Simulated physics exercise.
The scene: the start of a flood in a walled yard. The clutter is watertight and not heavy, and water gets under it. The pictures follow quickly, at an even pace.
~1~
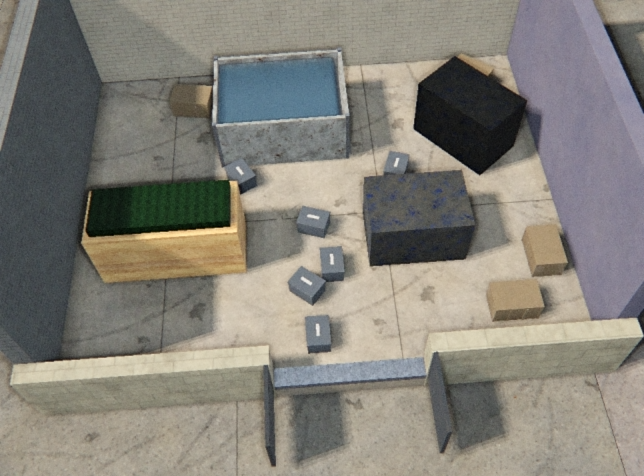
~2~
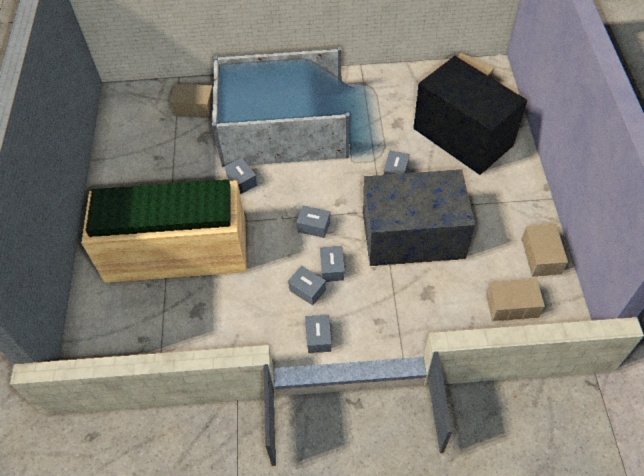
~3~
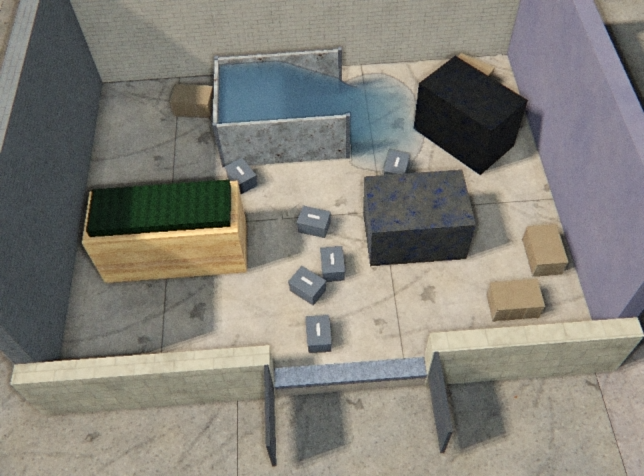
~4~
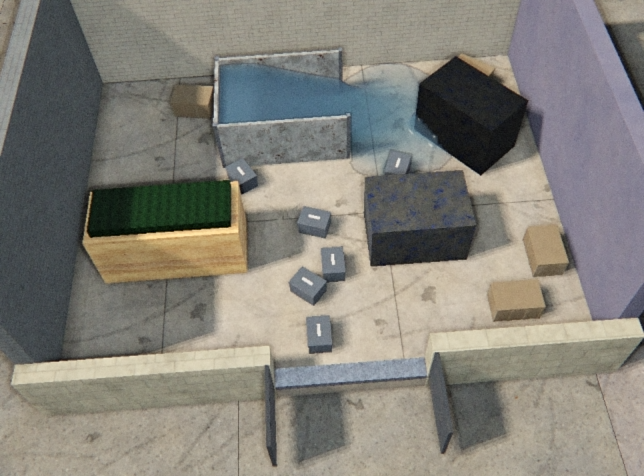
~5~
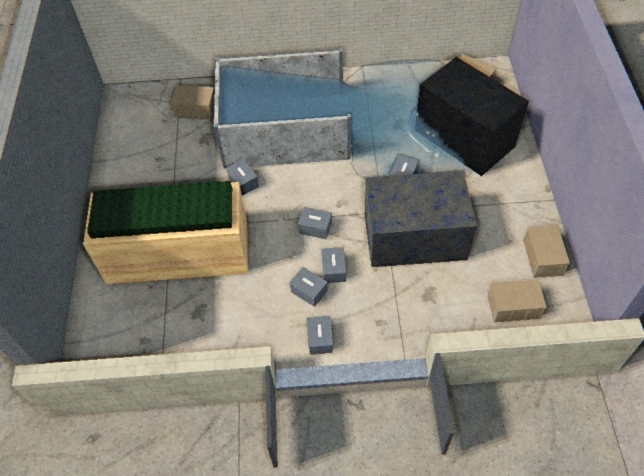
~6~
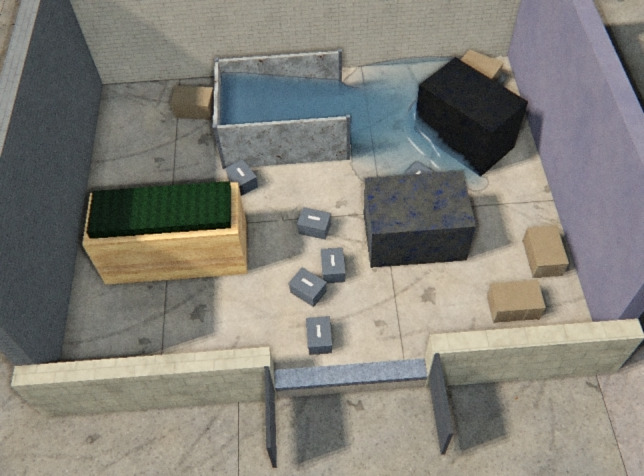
Walled yard seen from above, water pouring from an opened tank, spreading right around a black block and nudging small boxes.
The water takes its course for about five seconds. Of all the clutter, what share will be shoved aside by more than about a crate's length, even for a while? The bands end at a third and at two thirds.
That comes to two thirds or above.
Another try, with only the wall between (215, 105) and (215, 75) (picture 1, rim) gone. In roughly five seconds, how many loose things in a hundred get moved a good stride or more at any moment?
Near 30 in a hundred.
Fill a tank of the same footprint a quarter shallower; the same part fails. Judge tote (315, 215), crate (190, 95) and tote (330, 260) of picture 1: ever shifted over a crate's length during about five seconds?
In turn: Not that far, never so far, short of that.
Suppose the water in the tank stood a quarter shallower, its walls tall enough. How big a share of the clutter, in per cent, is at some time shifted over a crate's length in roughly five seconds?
Roughly 50 per cent.
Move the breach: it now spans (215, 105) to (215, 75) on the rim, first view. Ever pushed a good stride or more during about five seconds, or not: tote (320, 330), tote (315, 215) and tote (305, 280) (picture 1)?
As listed: That far or more, less than that, no.
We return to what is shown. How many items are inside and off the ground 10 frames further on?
It comes to 3.
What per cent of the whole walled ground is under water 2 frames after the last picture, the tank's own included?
Near 25 in a hundred.
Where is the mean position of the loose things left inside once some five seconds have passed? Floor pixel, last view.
At about (284, 234).
A moment on, 1 of 10 are well off their spots; 1 afloat.
Next, 3 of 10 are well off their spots; 3 afloat.
Later, 4 of 10 are well off their spots; 3 afloat.
In the end, 8 of 10 are well off their spots, and 8 have been at some point; 4 afloat.
